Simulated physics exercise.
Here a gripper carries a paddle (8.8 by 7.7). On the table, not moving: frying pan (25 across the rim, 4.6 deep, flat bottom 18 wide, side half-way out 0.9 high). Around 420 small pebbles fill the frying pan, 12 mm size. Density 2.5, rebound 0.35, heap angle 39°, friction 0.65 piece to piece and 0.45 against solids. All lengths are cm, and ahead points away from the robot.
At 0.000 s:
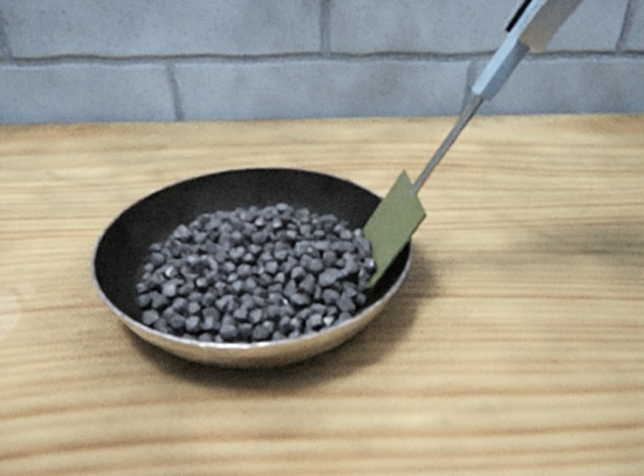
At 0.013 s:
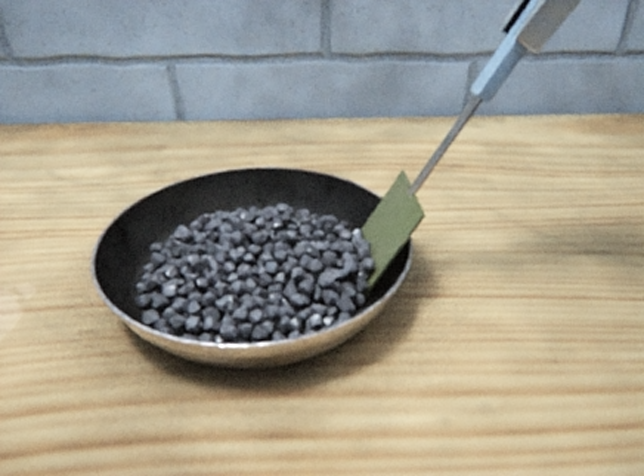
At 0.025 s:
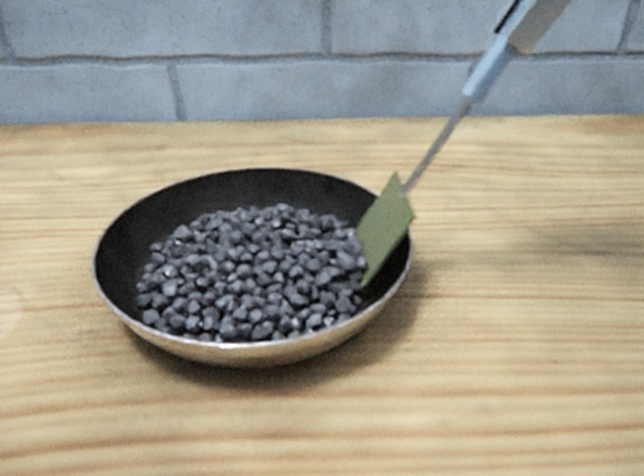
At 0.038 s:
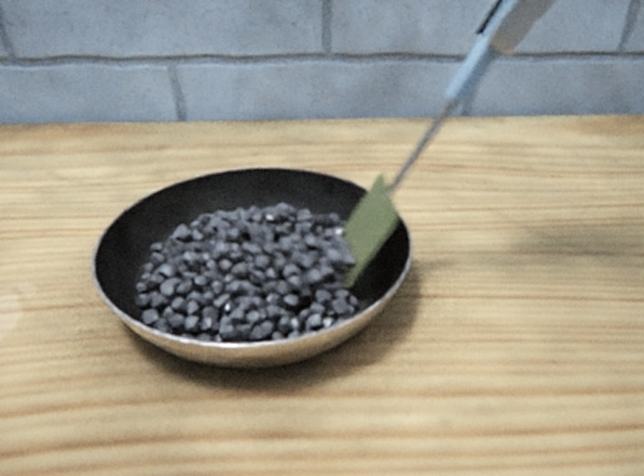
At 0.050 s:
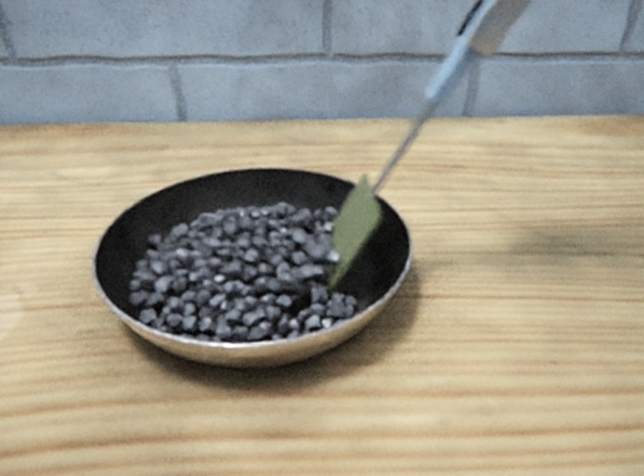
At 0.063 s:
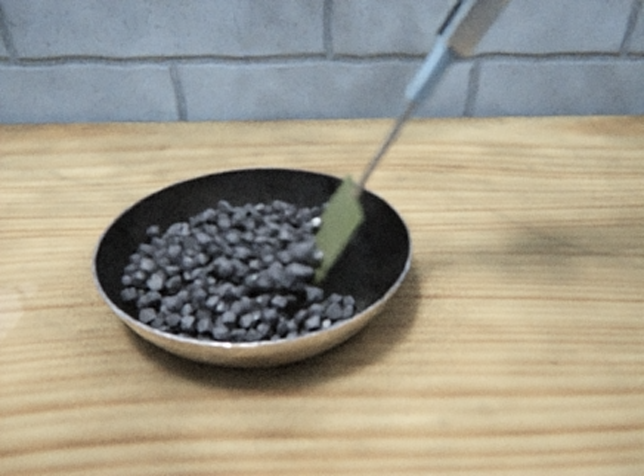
On a pale wooden table before a grey block wall, a shallow dark frying pan holds a heap of small dark pebbles, with a gripper's green paddle resting at its right side. The paddle then sweeps left into the pan, pushing pebbles leftward and baring some of the pan's right side.
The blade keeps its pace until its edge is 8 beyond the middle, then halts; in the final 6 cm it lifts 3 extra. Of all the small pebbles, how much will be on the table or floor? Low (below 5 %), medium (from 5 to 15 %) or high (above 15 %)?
A high share, above 15 %, ends on the table or floor.
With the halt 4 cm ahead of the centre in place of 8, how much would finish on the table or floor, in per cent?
Then about 5 per cent.
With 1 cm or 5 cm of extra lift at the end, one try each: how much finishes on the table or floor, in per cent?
About 30 and 20 per cent.
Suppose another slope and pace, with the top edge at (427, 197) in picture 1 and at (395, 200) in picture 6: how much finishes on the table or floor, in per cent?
Some 10 per cent.
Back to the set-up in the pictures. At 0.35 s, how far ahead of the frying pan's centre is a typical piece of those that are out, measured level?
Roughly 20 cm.
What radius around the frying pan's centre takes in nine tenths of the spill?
About 35 cm.
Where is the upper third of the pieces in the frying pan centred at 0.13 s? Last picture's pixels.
Around (170, 246).
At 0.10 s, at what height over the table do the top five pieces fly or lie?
Roughly 6 cm.
By 0.10 s, sloping 62°, highest piece 7 above the table; 424 in the frying pan.
By 0.13 s, sloping 62°, highest piece 7 above the table; 424 in the frying pan.
By 0.35 s, sloping 62°, highest piece 23 above the table; 311 in the frying pan, 67 on the table or floor, 46 on the blade or in flight.
By 1.40 s, sloping 62°, highest piece 5 above the table; 311 in the frying pan, 113 on the table or floor.
Final count, 311 in the frying pan, 113 on the table or floor. That is 27 % on the table or floor.
